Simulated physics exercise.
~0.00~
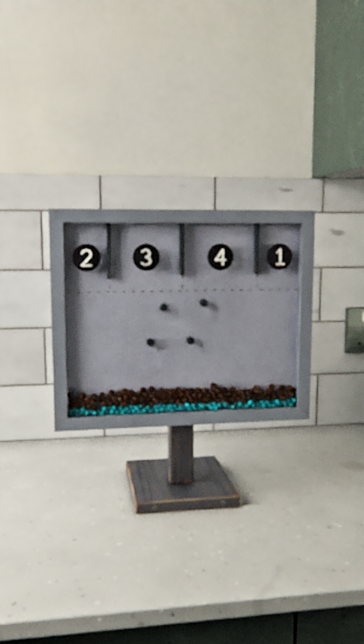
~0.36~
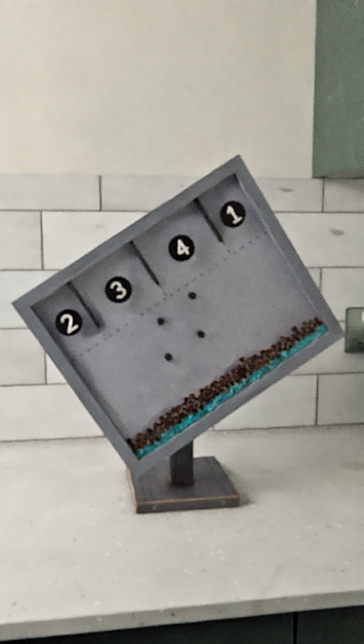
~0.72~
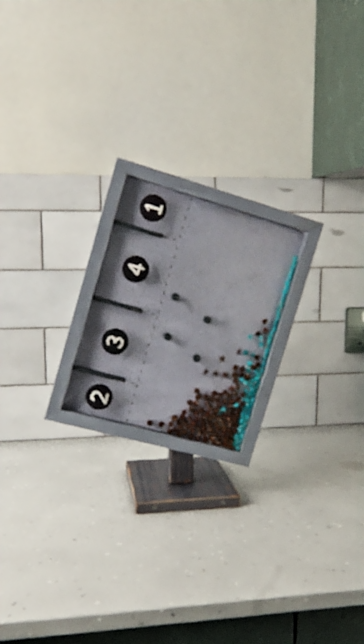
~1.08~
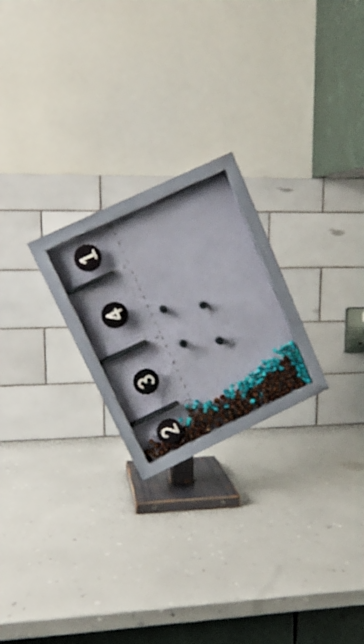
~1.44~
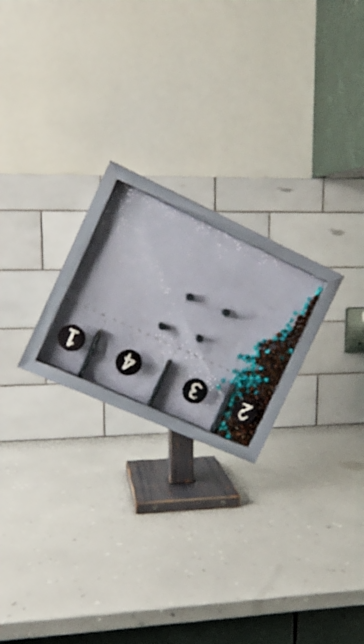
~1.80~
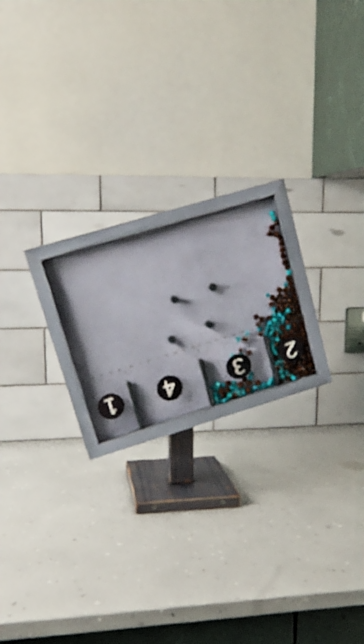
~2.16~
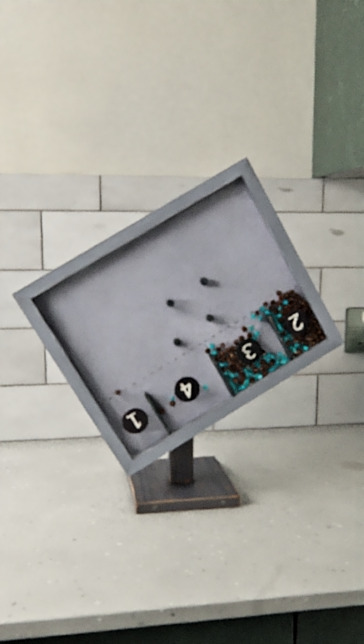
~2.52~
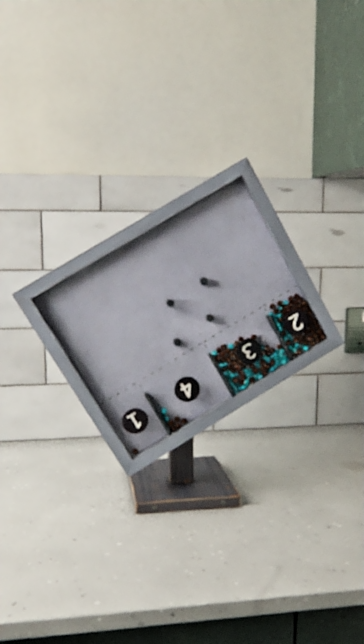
The framed case turns anticlockwise until its beads settle mostly in pockets two and three.
